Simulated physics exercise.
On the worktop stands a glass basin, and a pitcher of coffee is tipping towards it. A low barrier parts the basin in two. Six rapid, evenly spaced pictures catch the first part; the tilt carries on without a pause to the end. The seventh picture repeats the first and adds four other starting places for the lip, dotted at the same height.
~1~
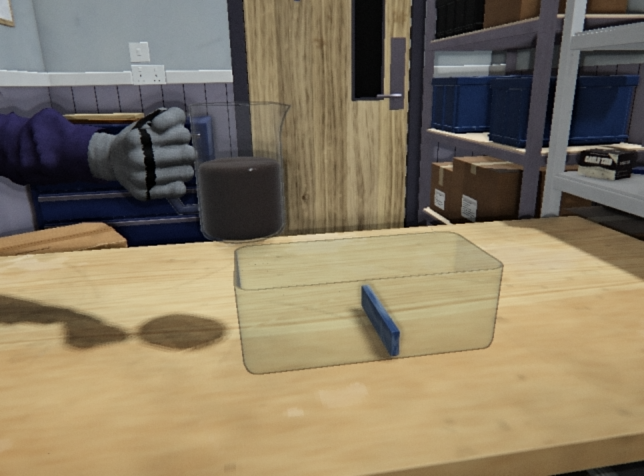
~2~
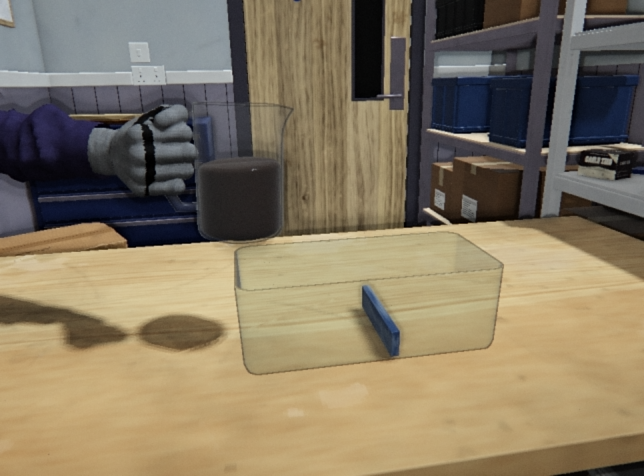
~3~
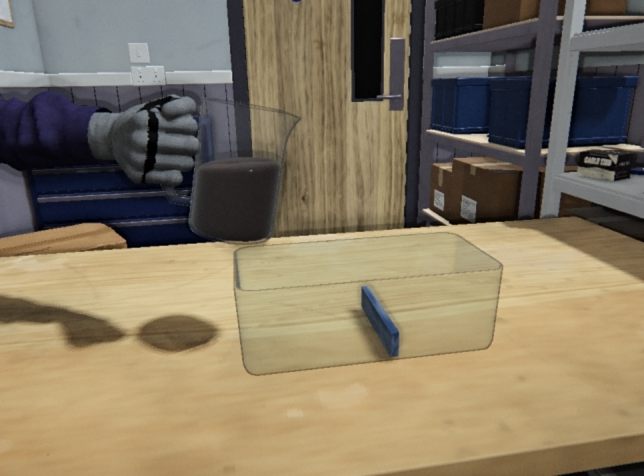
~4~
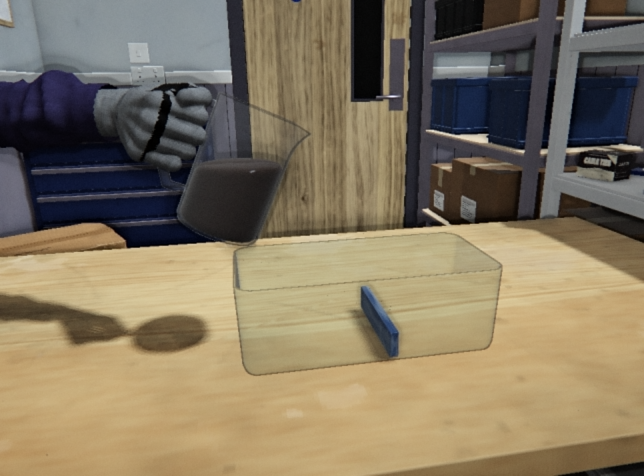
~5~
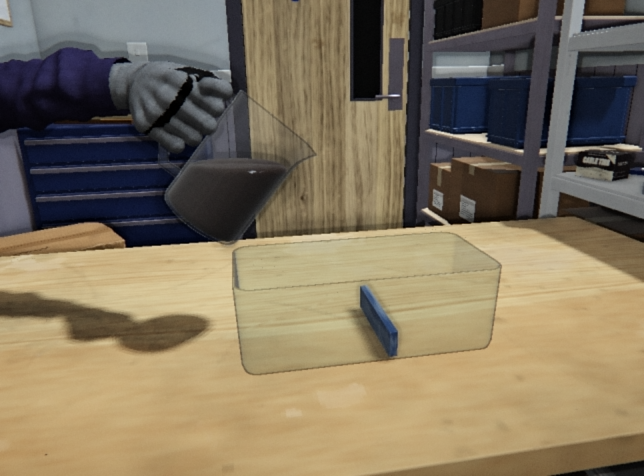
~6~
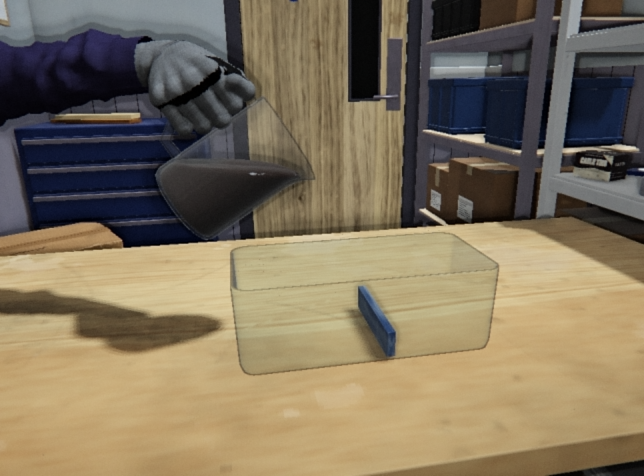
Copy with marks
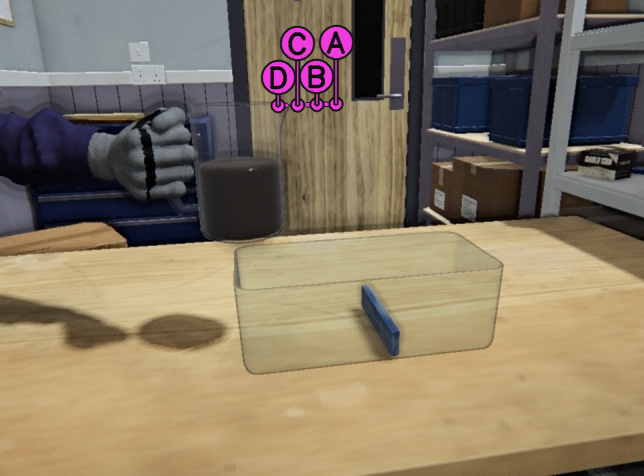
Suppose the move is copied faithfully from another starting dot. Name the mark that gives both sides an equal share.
Use spot B.
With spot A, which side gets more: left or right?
More ends on the right.
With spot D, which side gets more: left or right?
The left one.
On the marked copy, A at (336, 104); B at (316, 104); C at (297, 105); D at (278, 105).
With A, about 14 % ends left of the wall and 84 % right of it.
With B, about 56 % ends left of the wall and 44 % right of it.
With C, about 87 % ends left of the wall and 6 % right of it; 7 % is lost outside.
With D, about 88 % ends left of the wall and 8 % right of it; 4 % is lost outside.
